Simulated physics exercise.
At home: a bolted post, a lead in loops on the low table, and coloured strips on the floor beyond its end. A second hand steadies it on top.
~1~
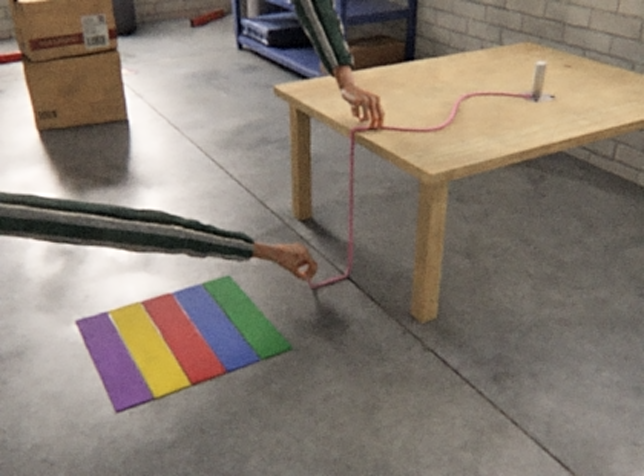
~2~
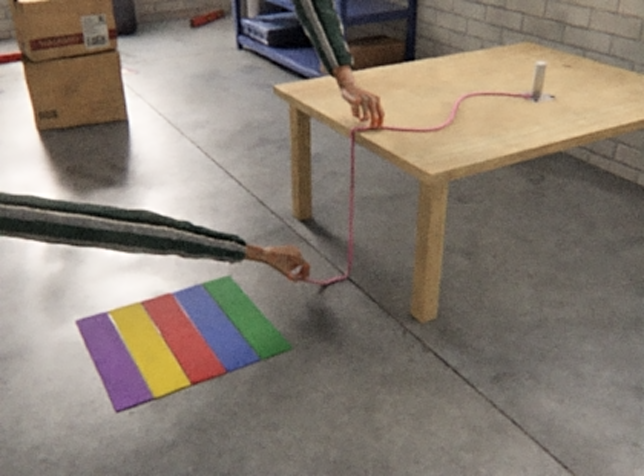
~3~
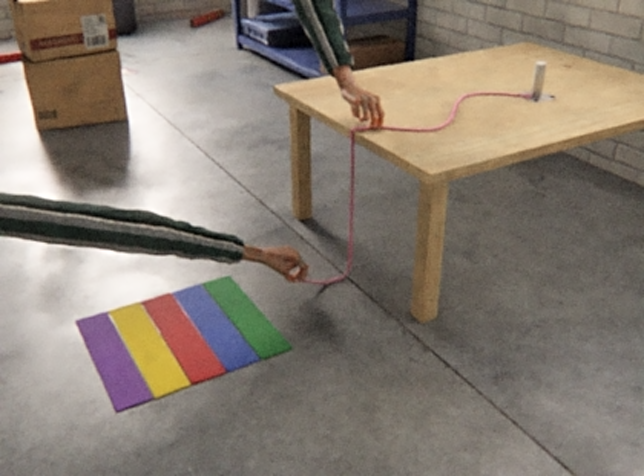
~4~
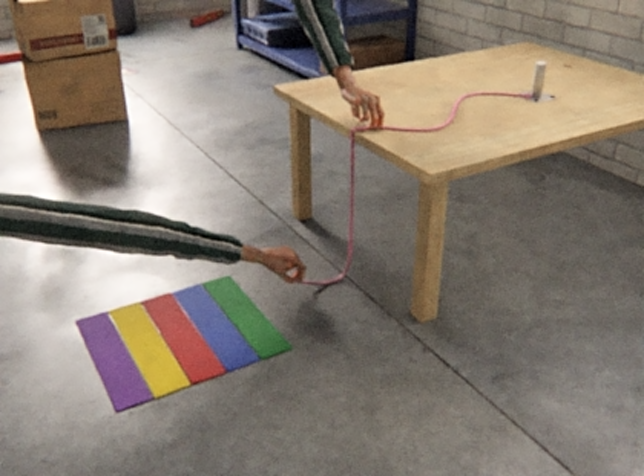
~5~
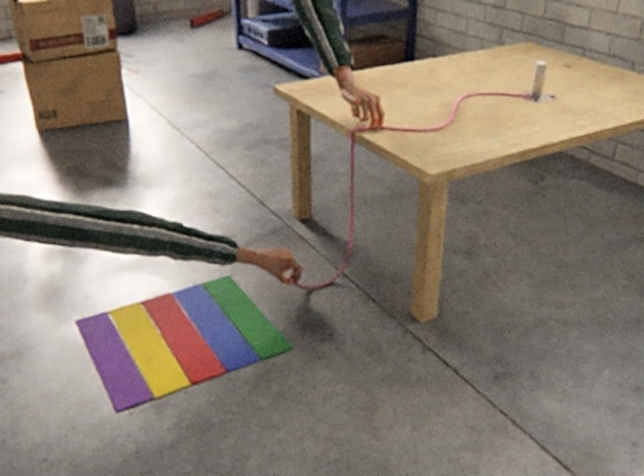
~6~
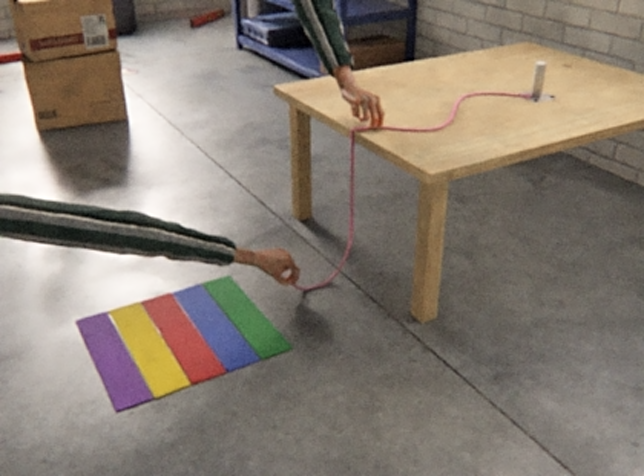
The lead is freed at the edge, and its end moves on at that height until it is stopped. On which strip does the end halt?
The end stops over the yellow strip.
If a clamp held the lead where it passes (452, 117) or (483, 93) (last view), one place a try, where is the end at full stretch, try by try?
The places are (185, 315) and (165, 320).
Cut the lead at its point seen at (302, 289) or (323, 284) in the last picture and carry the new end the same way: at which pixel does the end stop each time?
The places are (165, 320) and (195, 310).
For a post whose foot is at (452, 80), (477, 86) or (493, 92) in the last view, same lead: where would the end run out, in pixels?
About (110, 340), (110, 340) and (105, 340).
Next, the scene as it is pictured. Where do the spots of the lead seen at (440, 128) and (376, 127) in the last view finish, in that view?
About (388, 126), and the other about (335, 156).
Soon after, end near (209, 308); over blue.
Then, end near (167, 321); over red.
At full stretch, end near (141, 329); over yellow. It gets as far as the yellow strip.
